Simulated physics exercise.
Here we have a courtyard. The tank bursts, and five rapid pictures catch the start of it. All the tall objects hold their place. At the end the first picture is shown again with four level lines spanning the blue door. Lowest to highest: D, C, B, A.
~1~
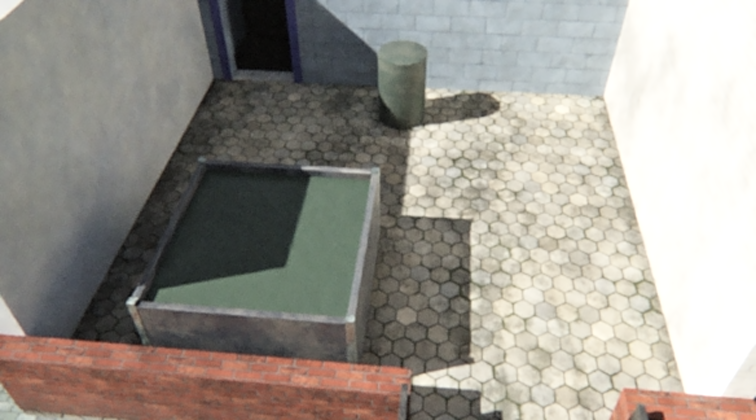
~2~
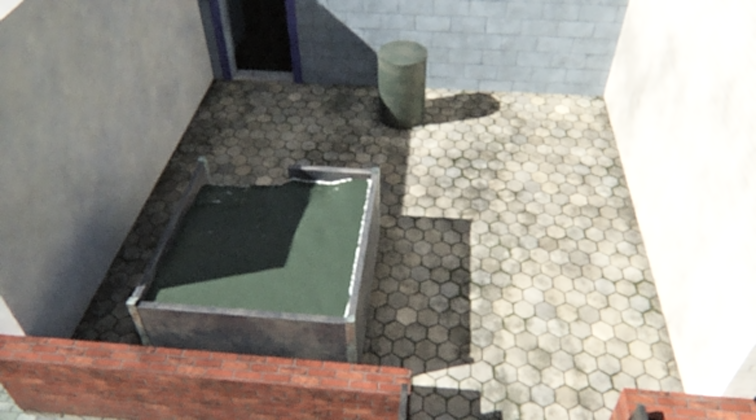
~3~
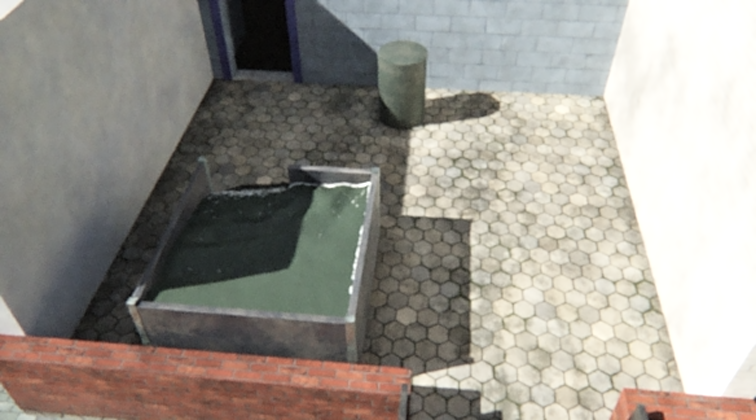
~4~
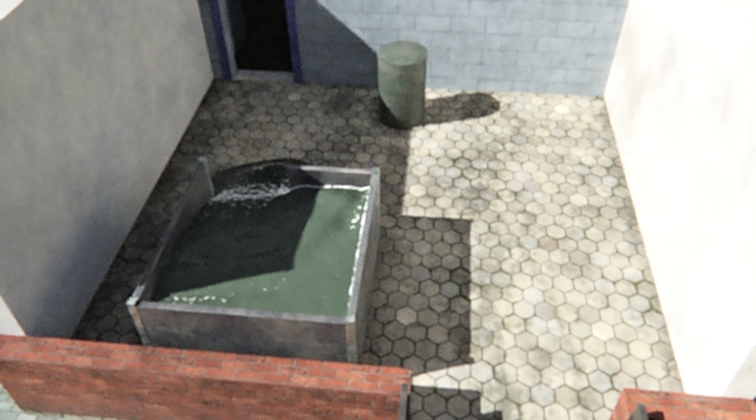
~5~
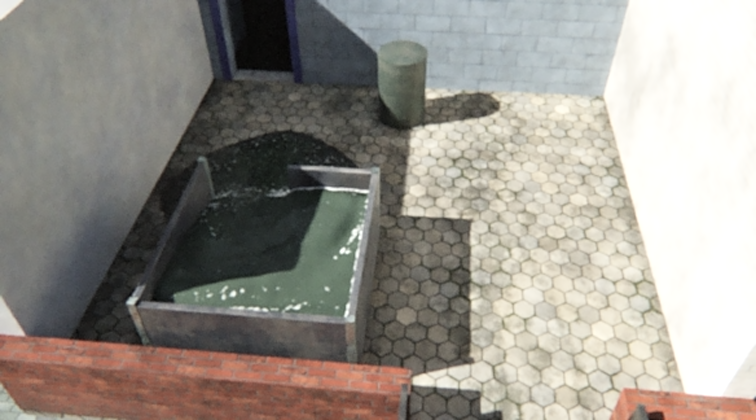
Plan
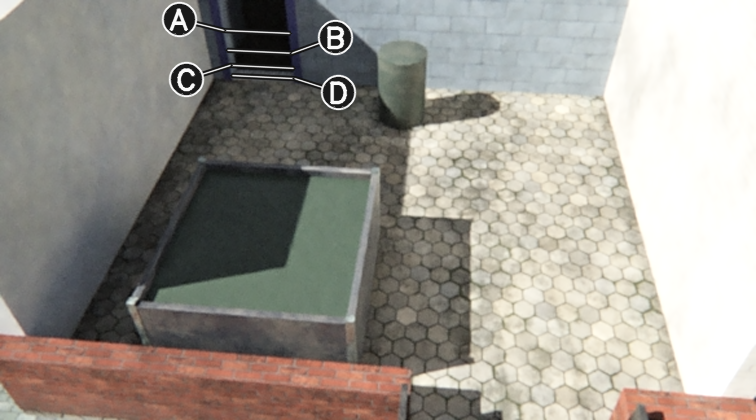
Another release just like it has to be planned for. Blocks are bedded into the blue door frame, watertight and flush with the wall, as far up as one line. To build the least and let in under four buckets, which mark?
Choose B.
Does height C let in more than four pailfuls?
Yes.
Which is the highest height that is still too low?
C.
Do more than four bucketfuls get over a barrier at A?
No, not at all.
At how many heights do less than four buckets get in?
Two of the four.
On the marked copy, A at (256, 31); B at (259, 51); C at (261, 66); D at (263, 77); from the bottom up D, C, B, A.
With A, nothing gets over.
With B, a splash gets over, under a bucket.
With C, about 11 bucketfuls get in.
With D, dozens of bucketfuls pour in.
